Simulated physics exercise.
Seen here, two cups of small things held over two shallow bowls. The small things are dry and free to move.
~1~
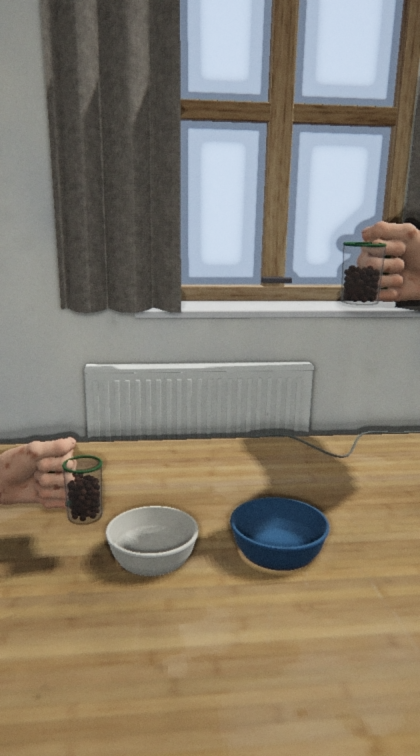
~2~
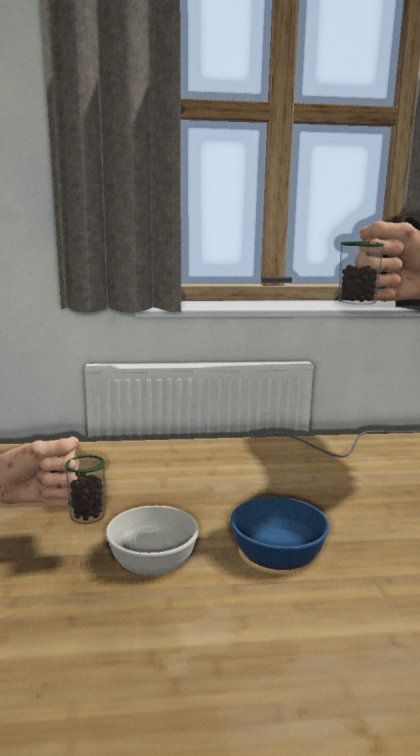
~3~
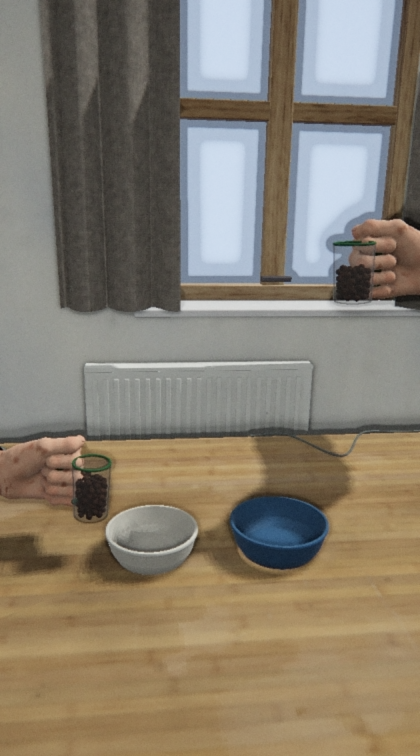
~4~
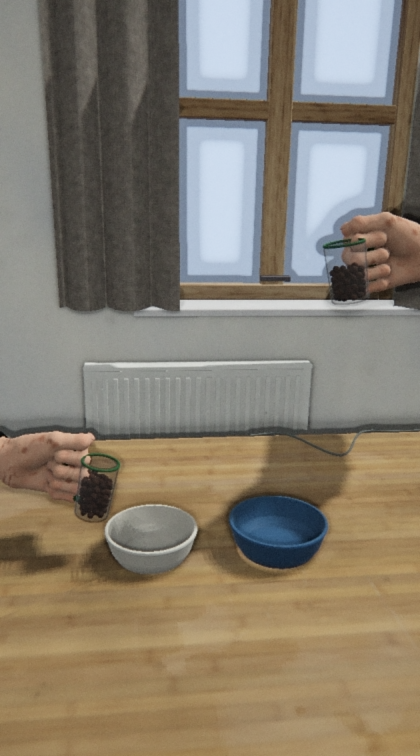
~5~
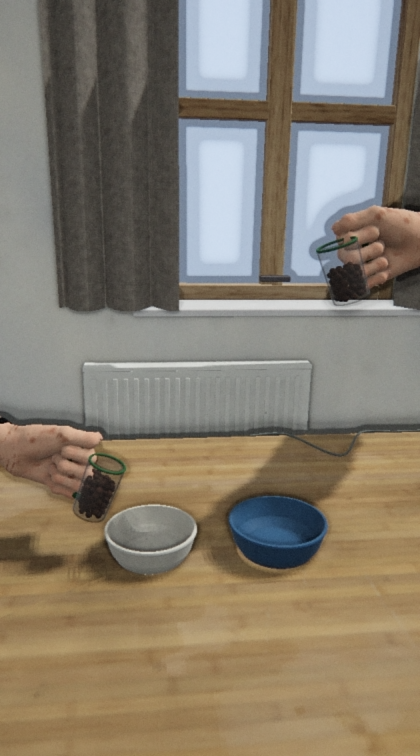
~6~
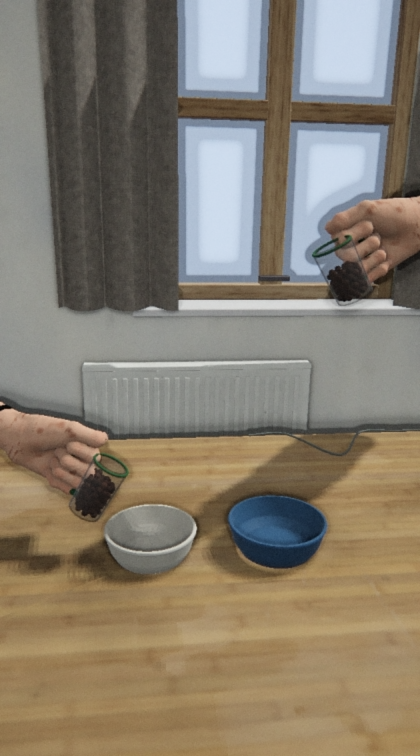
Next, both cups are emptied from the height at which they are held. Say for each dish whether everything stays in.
The left dish takes them without a loss; the right one cannot keep them all in.
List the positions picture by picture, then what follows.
In the first picture, left dish (153, 557), empty; left cup (84, 490), holding allspice berries, just above its dish; right dish (291, 551), empty; right cup (362, 273), holding allspice berries, high above its dish.
In the second picture, left cup (86, 490), upright; right cup (360, 273), upright.
In the third picture, left cup (91, 489), tipped 3°; right cup (354, 272), tipped 3°.
In the fourth picture, left cup (96, 488), tipped 11°; right cup (347, 272), tipped 11°.
In the fifth picture, left cup (98, 488), tipped 21°; right cup (344, 272), tipped 21°.
In the sixth picture, left dish (151, 556); left cup (98, 488), tipped 30°; right dish (289, 549); right cup (344, 272), tipped 30°.
Then, 0.39 s later than the last frame, left, every one still in the cup; right, every one still in the cup.
Then, 0.80 s later than the last frame, left, every one still in the cup; right, every one still in the cup.
Then, 1.28 s later than the last frame, left, almost all in the dish, just a few in the air; right, roughly a third in the dish, just a few outside the dish, roughly two thirds in the air.
When it is over, left, every one in the dish, not one outside the dish; right, the larger part in the dish, roughly a quarter outside the dish.
